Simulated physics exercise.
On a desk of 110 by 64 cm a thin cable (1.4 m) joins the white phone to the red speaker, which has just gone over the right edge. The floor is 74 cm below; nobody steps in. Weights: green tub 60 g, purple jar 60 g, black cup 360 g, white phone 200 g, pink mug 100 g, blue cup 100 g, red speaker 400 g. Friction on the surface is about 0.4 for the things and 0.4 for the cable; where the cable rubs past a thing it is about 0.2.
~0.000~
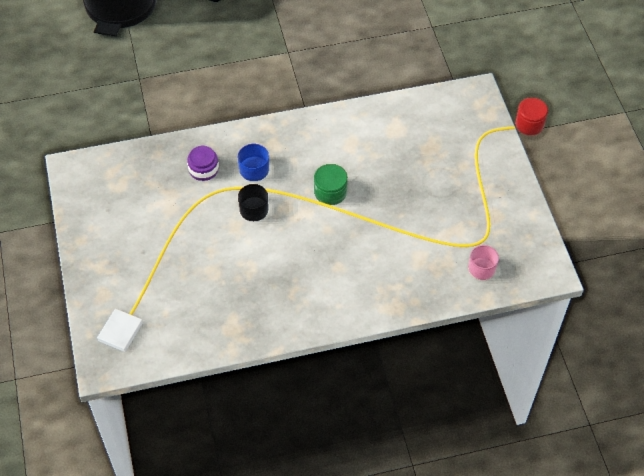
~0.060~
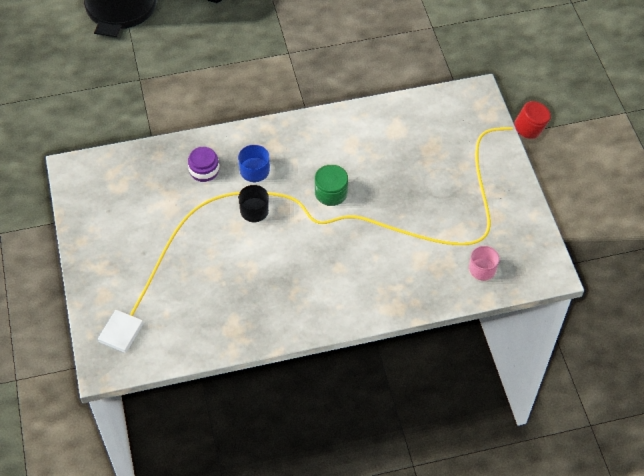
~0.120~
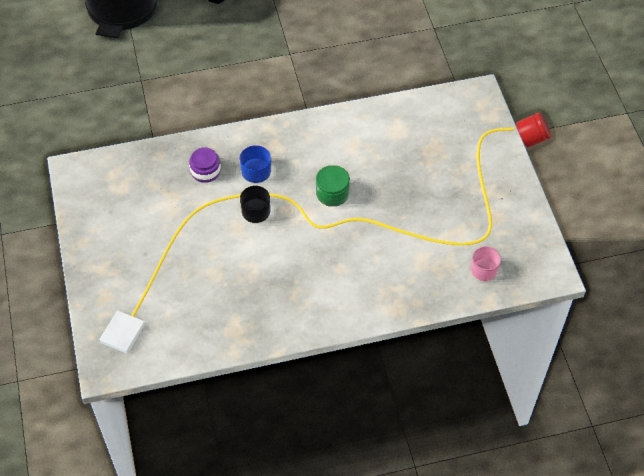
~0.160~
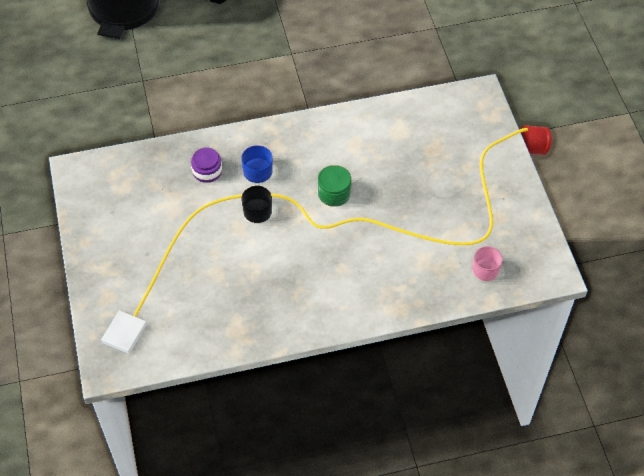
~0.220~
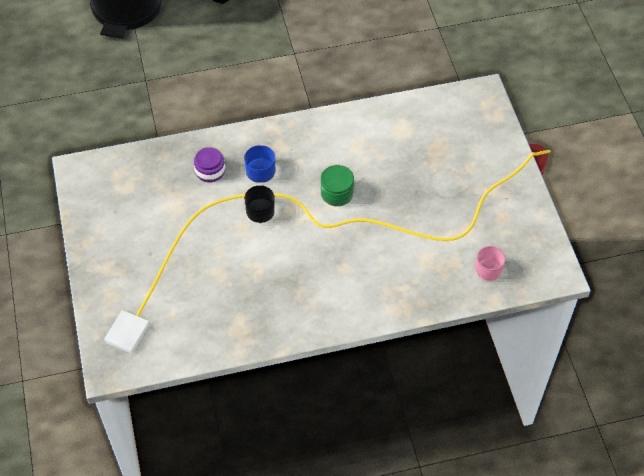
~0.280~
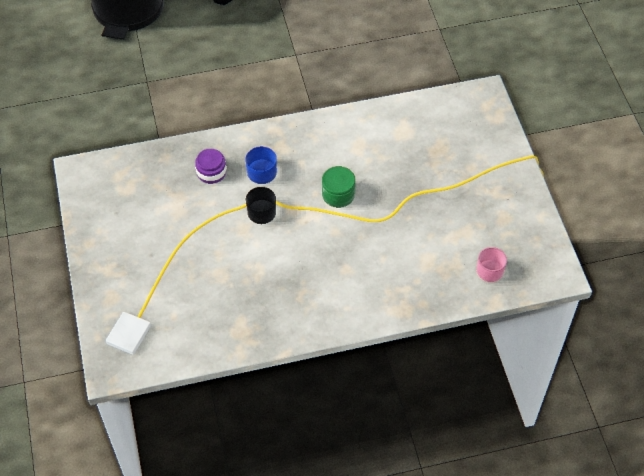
The clip opens on a pale marbled desk with colored containers, where a curving yellow cable links a small white block to a red cylinder at the right edge. The cylinder tilts and sinks out of sight beyond the edge, and the cable's right side is drawn straighter behind it.
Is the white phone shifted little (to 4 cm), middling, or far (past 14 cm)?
Result: White phone ends far away.
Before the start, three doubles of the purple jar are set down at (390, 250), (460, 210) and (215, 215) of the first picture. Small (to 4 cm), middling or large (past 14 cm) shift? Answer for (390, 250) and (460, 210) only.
In that order: Small, large.
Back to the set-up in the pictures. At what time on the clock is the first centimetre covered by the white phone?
About: White phone 0.38 s.
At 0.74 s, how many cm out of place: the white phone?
White phone 30 cm.
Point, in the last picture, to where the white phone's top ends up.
At about (231, 231).
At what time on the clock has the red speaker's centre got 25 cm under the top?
About: 0.28 s.
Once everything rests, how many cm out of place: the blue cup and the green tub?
About: Blue cup 0 cm, green tub over the edge.
At 0.5 s, the cable's tail end at (200, 269); white phone 18 cm off its start, green tub 20 cm off its start, red speaker over the edge.
At 0.7 s, the cable's tail end at (241, 229); white phone 31 cm off its start, green tub 26 cm off its start, red speaker over the edge.
At 1.0 s, the cable's tail end at (246, 224); white phone 33 cm off its start at (231, 231), green tub over the edge, red speaker over the edge.
At 1.2 s, the cable's tail end at (246, 224); white phone 33 cm off its start, green tub over the edge, red speaker over the edge.
At 2.4 s, the cable's tail end at (246, 224); white phone 33 cm off its start at (231, 231), green tub over the edge, red speaker over the edge, black cup 5 cm off its start at (275, 213).
